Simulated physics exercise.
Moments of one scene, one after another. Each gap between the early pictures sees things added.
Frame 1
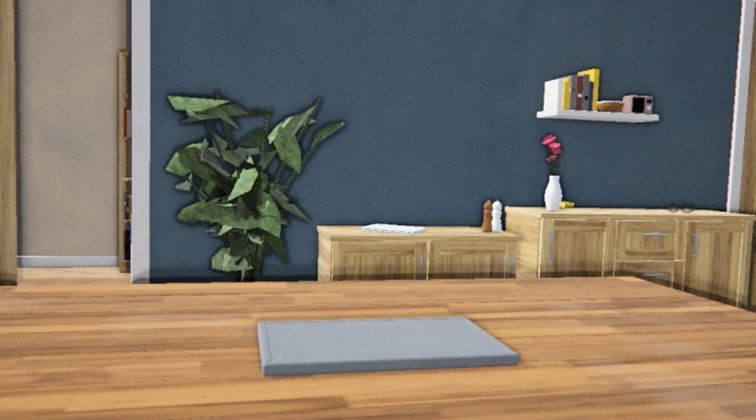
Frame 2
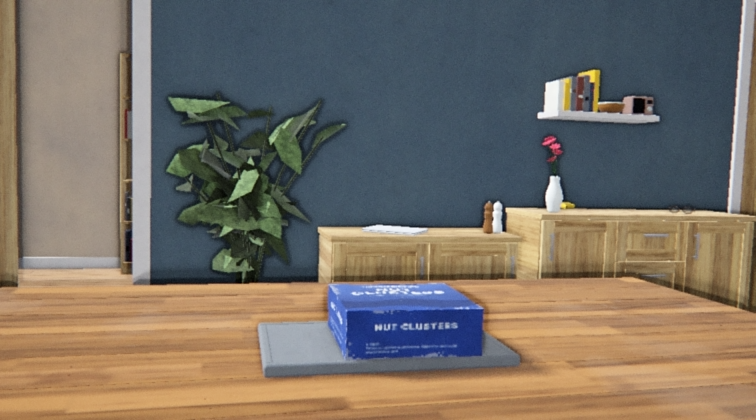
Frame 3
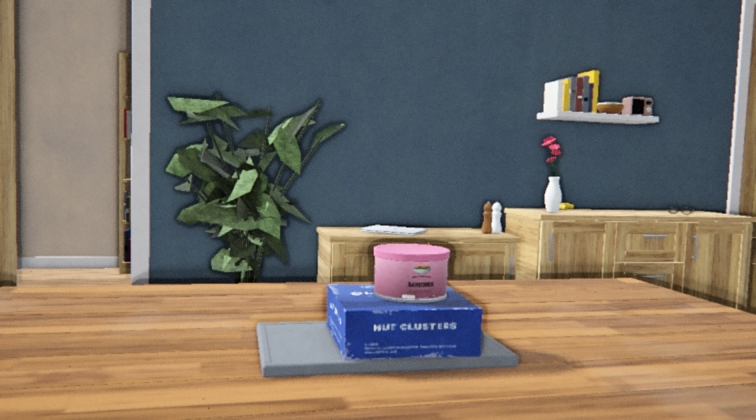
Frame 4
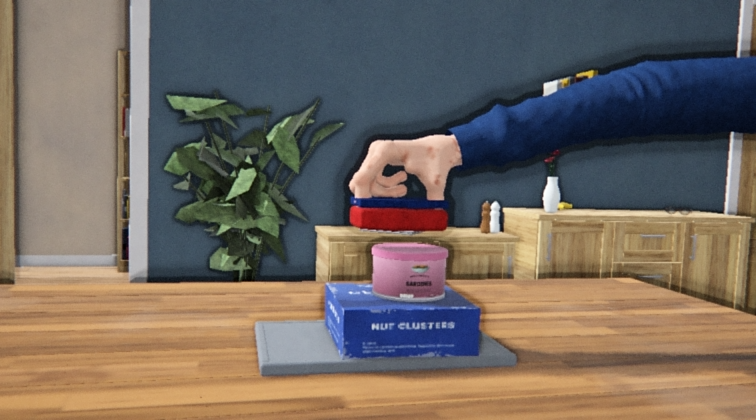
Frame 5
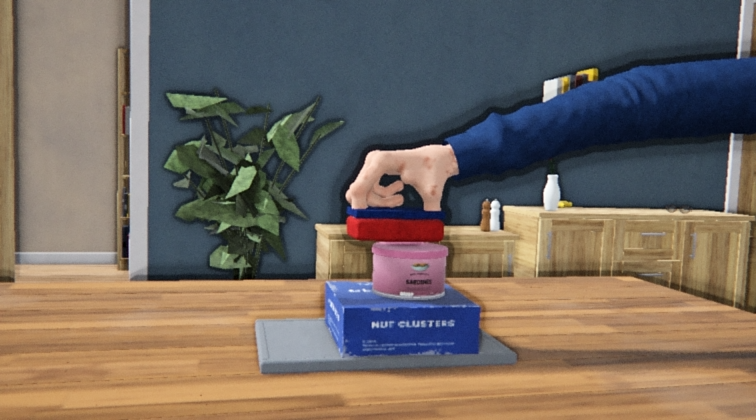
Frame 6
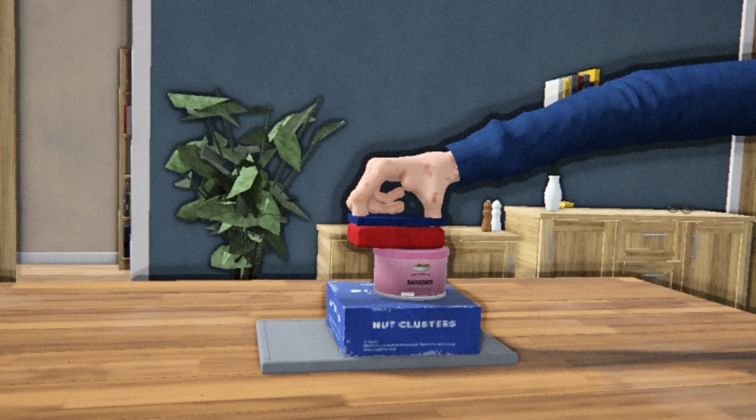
A hand lowers a red and blue block onto a pink tub atop a blue box.
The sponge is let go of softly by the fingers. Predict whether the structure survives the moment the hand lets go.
The structure survives.
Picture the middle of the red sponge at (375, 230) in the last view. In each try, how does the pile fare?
In the end the pile crashes down.
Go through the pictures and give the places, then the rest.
In the first picture, the last thing is not in view yet; grey tray (380, 342).
In the second picture, the last thing is not in view yet; blue packet (400, 318).
In the third picture, the last thing is not in view yet; pink tub (411, 272).
In the fourth picture, on its way; red sponge (398, 213); grey tray (377, 342).
In the fifth picture, on its way; red sponge (394, 224); blue packet (397, 315).
In the sixth picture, set down, still held; red sponge (395, 231); pink tub (410, 270).
Then, 1.00 s on from there, no change.
Then, 2.00 s on from there, red sponge resting near (396, 231).
In the end, all 4 unmoved. At the end, from the last picture's camera, red sponge near (397, 231). The pile holds.
